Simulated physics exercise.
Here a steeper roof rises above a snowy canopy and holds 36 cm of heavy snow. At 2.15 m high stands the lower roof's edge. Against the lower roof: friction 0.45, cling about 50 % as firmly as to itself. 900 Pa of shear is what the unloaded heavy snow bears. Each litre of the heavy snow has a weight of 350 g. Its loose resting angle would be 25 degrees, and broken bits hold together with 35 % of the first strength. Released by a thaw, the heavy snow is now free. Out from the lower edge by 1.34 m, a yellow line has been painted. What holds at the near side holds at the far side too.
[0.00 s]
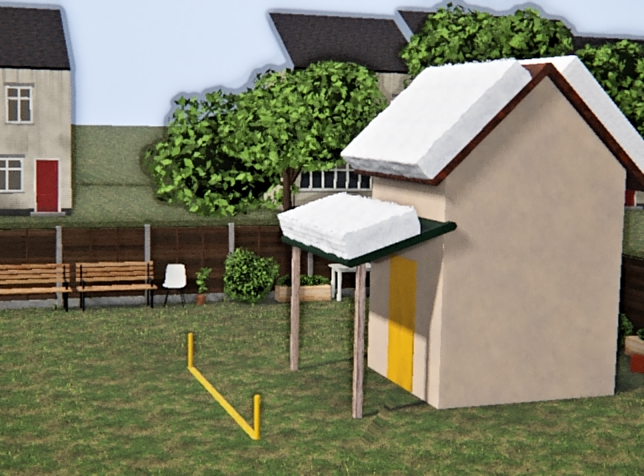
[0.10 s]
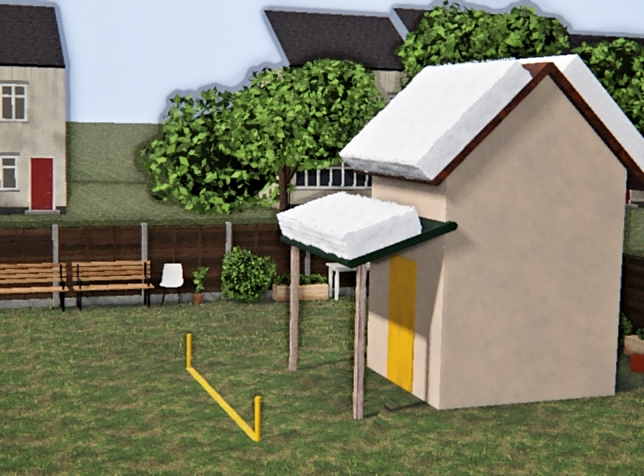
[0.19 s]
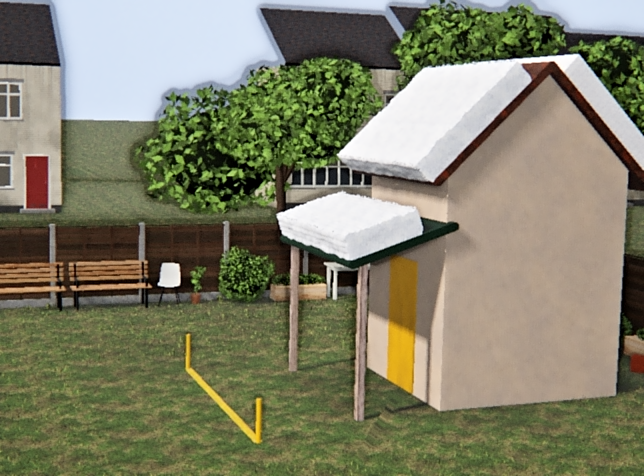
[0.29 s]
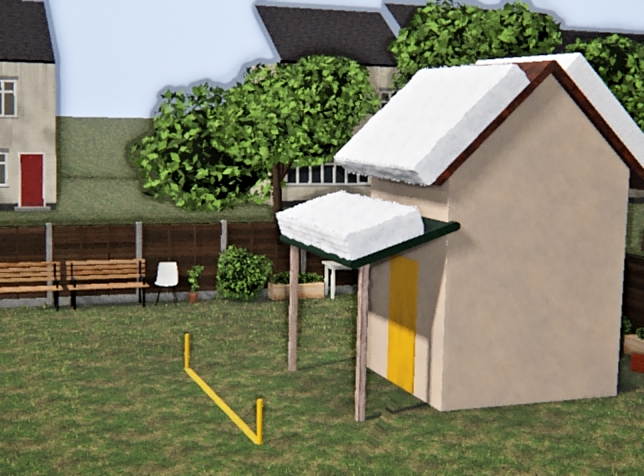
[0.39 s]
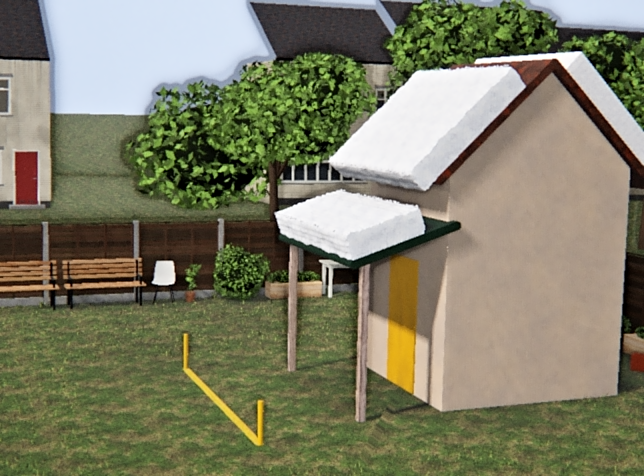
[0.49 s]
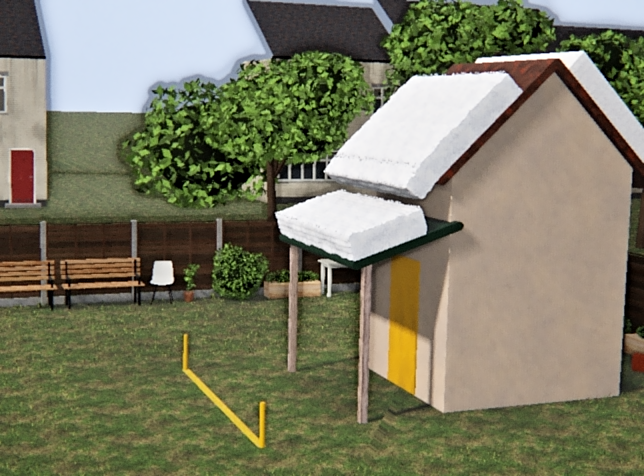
To begin with, thick snow covers the steep roof of a small shed and the lower porch roof beside its yellow door. The upper slab then slides down the left slope in one piece, baring reddish-brown roof near the ridge, and juts out past the eave above the porch snow.
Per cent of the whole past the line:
18 out of 100.
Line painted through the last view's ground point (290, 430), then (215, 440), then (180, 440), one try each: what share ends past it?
In turn about 35 %, 6 %, 1 %.
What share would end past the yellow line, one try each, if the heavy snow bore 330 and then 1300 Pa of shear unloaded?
Respectively 40 % and 10 %.
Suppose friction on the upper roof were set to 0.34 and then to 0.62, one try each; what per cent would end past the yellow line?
First try 25 per cent, second try 7 per cent.
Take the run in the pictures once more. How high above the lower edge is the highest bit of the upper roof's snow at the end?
Roughly 0.7 m.
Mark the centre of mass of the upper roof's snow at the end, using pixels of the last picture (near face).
About (300, 353).
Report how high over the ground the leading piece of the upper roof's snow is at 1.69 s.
Roughly 0.2 m.
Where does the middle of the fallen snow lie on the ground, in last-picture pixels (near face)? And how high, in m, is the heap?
Middle around (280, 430); height roughly 0.4 m.
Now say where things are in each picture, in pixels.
The first frame shows foremost bit of the heavy snow at (431, 146).
The second frame shows foremost bit of the heavy snow at (431, 146), its middle shifted 1.3 cm.
The third frame shows foremost bit of the heavy snow at (431, 148), its middle shifted 5.4 cm, 3 % of it past the upper edge, in one piece.
The fourth frame shows foremost bit of the heavy snow at (428, 152), its middle shifted 12 cm, 6 % of it past the upper edge, in one piece.
The fifth frame shows foremost bit of the heavy snow at (424, 156), its middle shifted 22 cm, 11 % of it past the upper edge, in one piece.
The sixth frame shows foremost bit of the heavy snow at (419, 165), its middle shifted 35 cm, 18 % of it past the upper edge, cracking.
After 1.04 s, none is below the lower edge and 0 % is past the line.
After 1.69 s, 22 % is below the lower edge and 0 % is past the line.
After 2.35 s, 57 % is below the lower edge and 14 % is past the line.
After 3.00 s, 60 % is below the lower edge and 18 % is past the line.
After 5.10 s, 60 % is below the lower edge and 18 % is past the line.
